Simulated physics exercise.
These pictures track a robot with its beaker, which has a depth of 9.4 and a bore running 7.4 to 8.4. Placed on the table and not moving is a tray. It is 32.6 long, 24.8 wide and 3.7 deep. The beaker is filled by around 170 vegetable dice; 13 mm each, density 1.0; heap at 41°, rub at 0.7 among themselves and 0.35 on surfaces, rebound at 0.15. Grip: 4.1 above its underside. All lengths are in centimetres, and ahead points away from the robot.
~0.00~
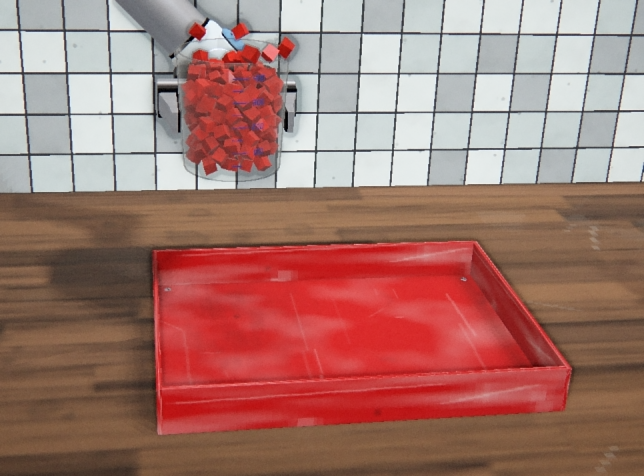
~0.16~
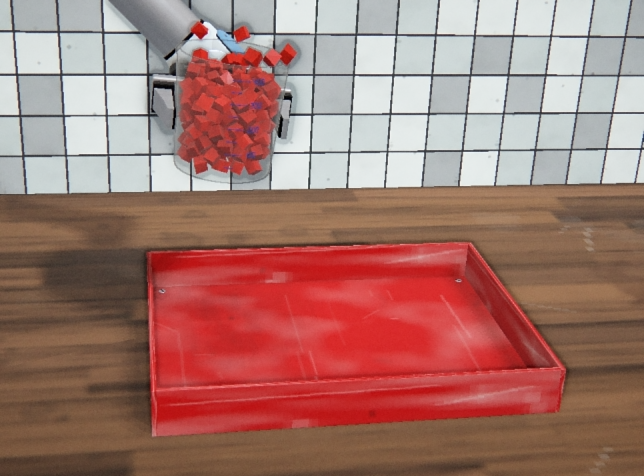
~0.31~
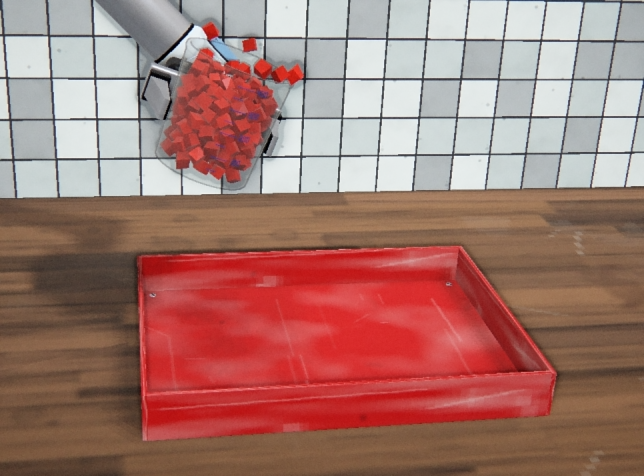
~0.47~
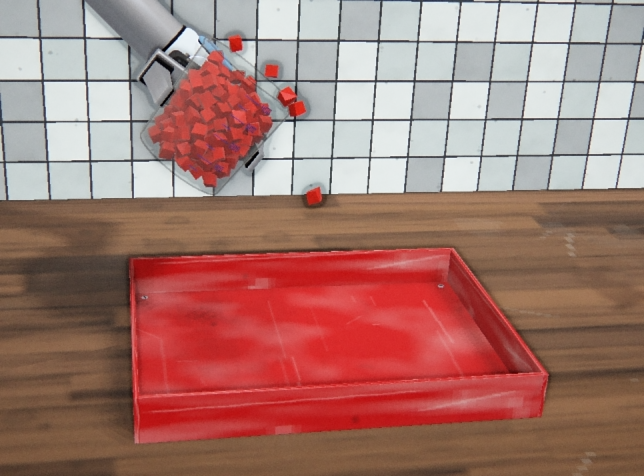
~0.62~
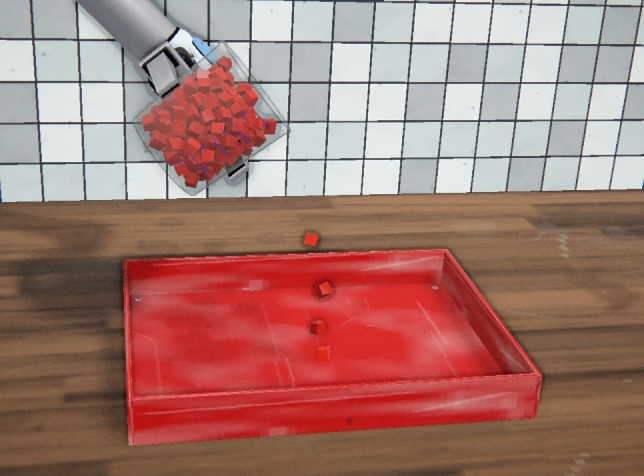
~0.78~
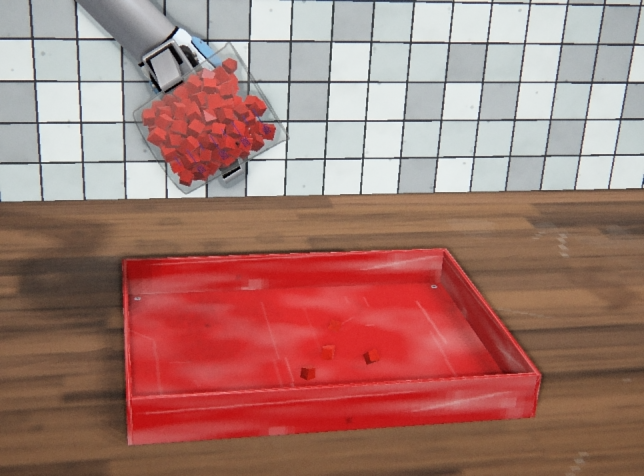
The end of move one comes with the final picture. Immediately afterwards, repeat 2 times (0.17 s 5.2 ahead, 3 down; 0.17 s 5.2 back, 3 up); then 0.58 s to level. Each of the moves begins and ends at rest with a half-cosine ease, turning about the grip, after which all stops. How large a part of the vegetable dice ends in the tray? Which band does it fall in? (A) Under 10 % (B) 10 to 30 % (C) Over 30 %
Answer: A.
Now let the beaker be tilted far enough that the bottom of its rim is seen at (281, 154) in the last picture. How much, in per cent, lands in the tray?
About 20 %.
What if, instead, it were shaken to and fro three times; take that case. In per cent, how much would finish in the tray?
Estimate: Around 5 %.
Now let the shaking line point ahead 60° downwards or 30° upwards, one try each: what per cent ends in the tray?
Roughly 5 per cent, then 25 per cent.
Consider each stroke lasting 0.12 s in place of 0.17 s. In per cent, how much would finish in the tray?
15 %.
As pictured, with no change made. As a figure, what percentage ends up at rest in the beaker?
About 95 percent.
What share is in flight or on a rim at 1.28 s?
I'd put it near 0 per cent.
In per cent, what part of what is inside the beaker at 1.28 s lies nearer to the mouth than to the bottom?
Close to 45 in a hundred.
After 1.28 s, tilted 57° forward, highest piece 22 above the table; 161 in the beaker, 6 in the tray.
After 1.79 s, tilted 23° forward, highest piece 26 above the table; 159 in the beaker, 8 in the tray.
After 2.24 s, level, highest piece 27 above the table; 159 in the beaker, 8 in the tray.
After 3.29 s, level, highest piece 27 above the table; 159 in the beaker, 8 in the tray.
In the end, 159 in the beaker, 8 in the tray. That is 5 % in the tray.
